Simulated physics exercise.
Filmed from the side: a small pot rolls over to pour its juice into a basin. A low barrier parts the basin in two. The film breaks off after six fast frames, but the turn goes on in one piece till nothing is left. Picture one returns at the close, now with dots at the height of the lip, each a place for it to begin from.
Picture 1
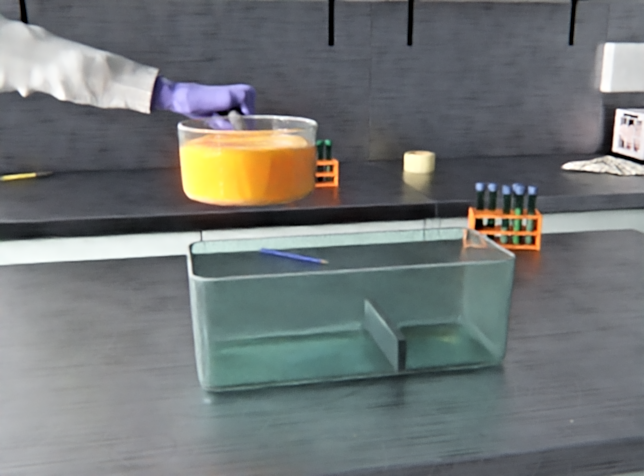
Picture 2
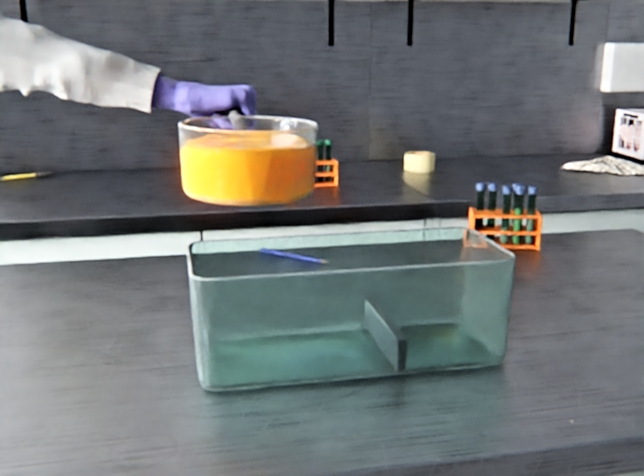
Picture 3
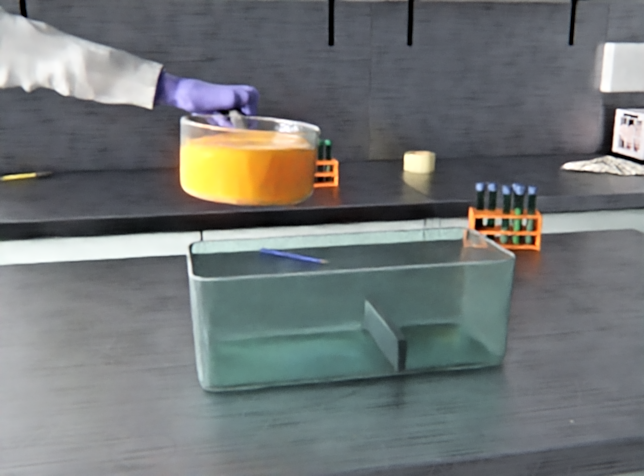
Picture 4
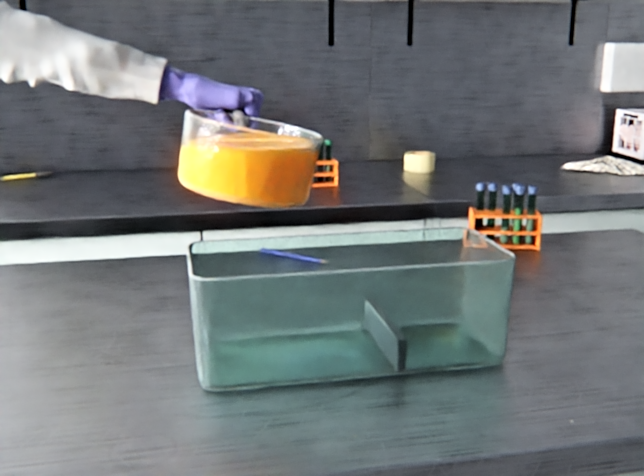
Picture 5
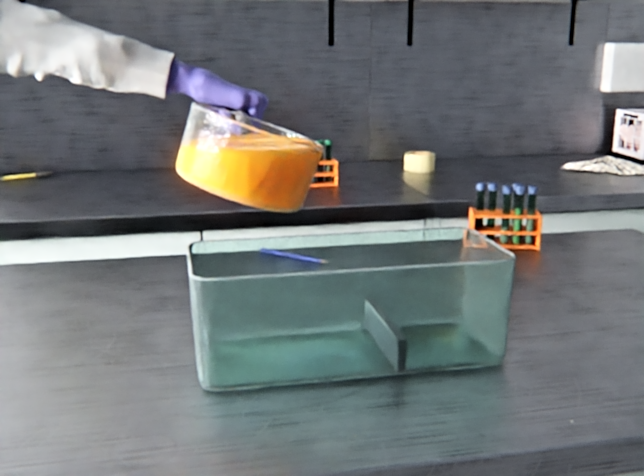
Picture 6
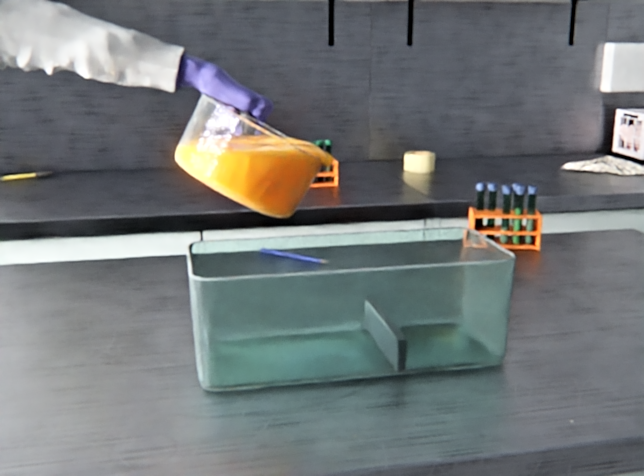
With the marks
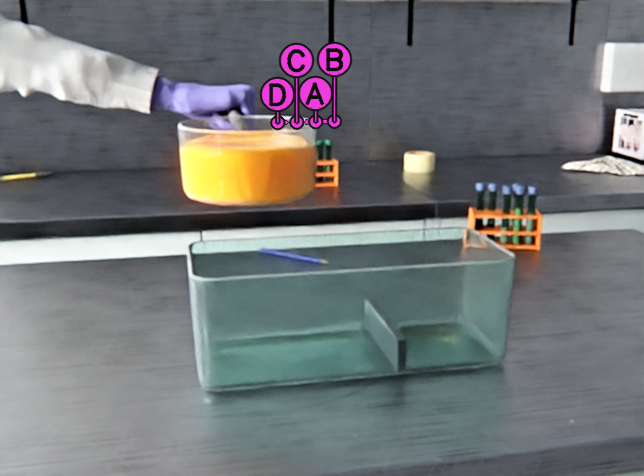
A purple-gloved hand held a round clear pot of orange juice above a divided glass basin, then tilted it steadily to the right until the juice just crept over its lip.
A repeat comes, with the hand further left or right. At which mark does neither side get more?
Go for B.
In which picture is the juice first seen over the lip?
In picture 6.
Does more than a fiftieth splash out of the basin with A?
No.
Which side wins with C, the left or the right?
More ends on the left.
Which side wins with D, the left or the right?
The left one.
On the marked copy, A at (315, 121); B at (334, 121); C at (296, 122); D at (277, 122).
Choosing A, about 71 % ends left of the wall and 28 % right of it.
Choosing B, about 48 % ends left of the wall and 52 % right of it.
Choosing C, about 94 % ends left of the wall and 5 % right of it.
Choosing D, about 91 % ends left of the wall and 8 % right of it.
